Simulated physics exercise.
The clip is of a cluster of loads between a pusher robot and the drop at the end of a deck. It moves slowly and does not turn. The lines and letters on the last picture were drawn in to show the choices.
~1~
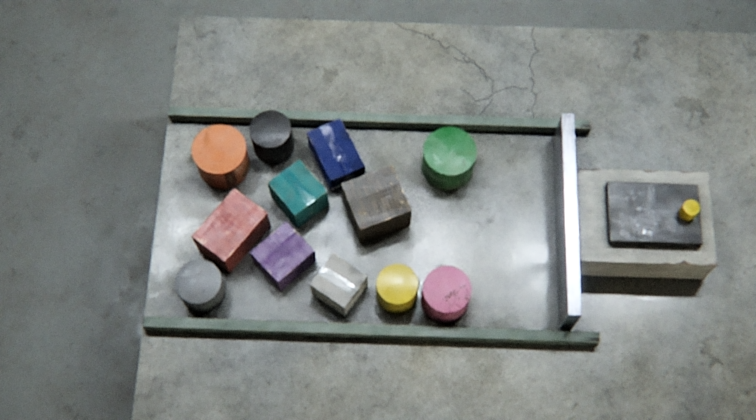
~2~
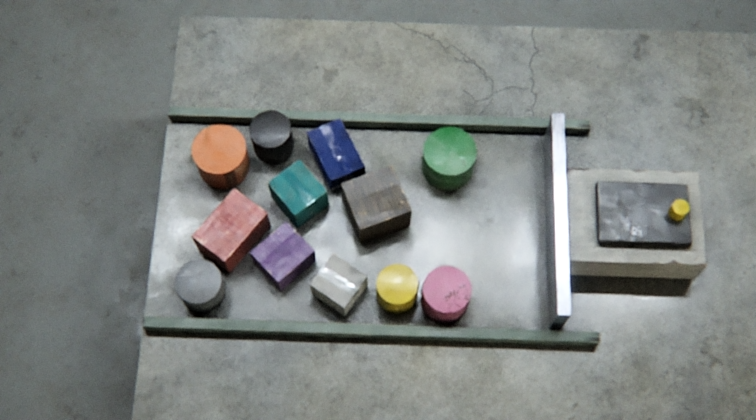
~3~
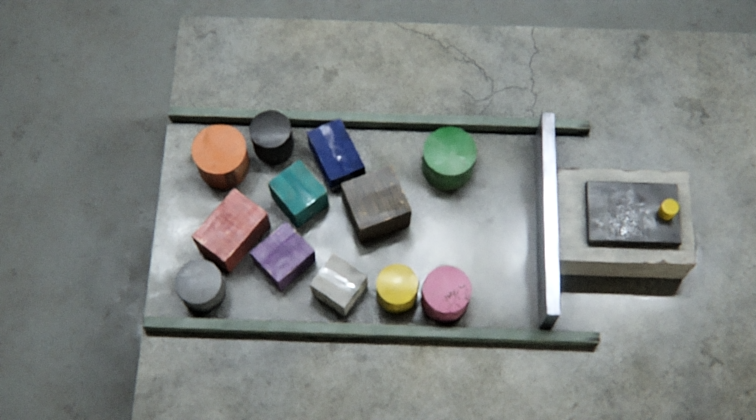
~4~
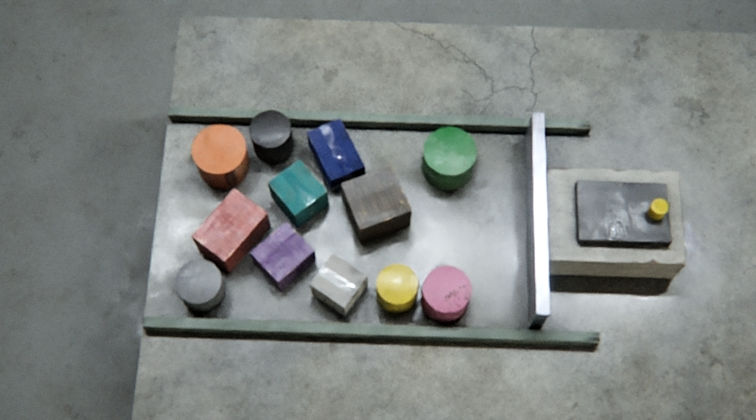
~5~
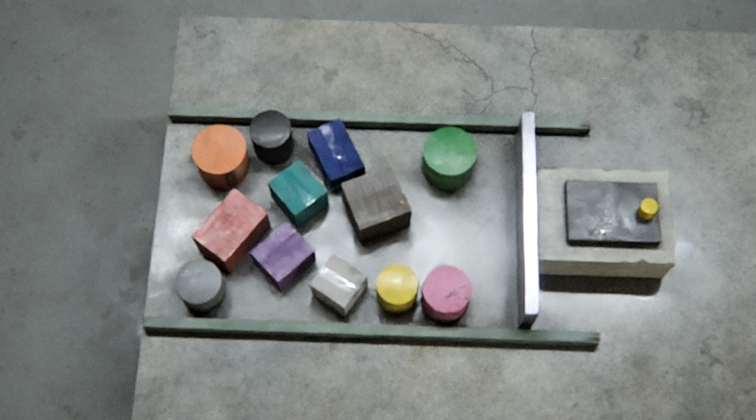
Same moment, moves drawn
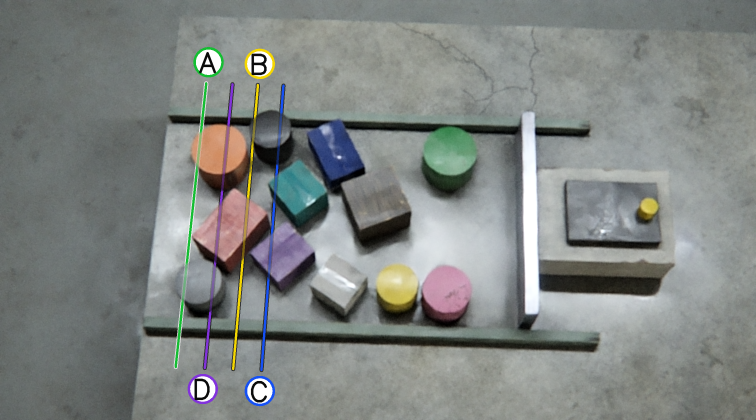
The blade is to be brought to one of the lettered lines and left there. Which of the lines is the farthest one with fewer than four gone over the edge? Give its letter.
Stop at C.
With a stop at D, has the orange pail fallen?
Yes.
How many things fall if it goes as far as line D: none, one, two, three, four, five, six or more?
Six or more.
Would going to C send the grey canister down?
No.
On the marked copy, A at (192, 218); B at (246, 219); C at (273, 220); D at (219, 218).
Following C. Soon after the start, robot (513, 209); purple crate (279, 255); pink canister (404, 297).
Later, robot (420, 206); red crate (178, 210); orange pail (194, 149).
In the end, robot (349, 203); orange pail over the edge; red crate over the edge; three fallen.
As for the rest, A drops nine; B drops five; D drops nine.
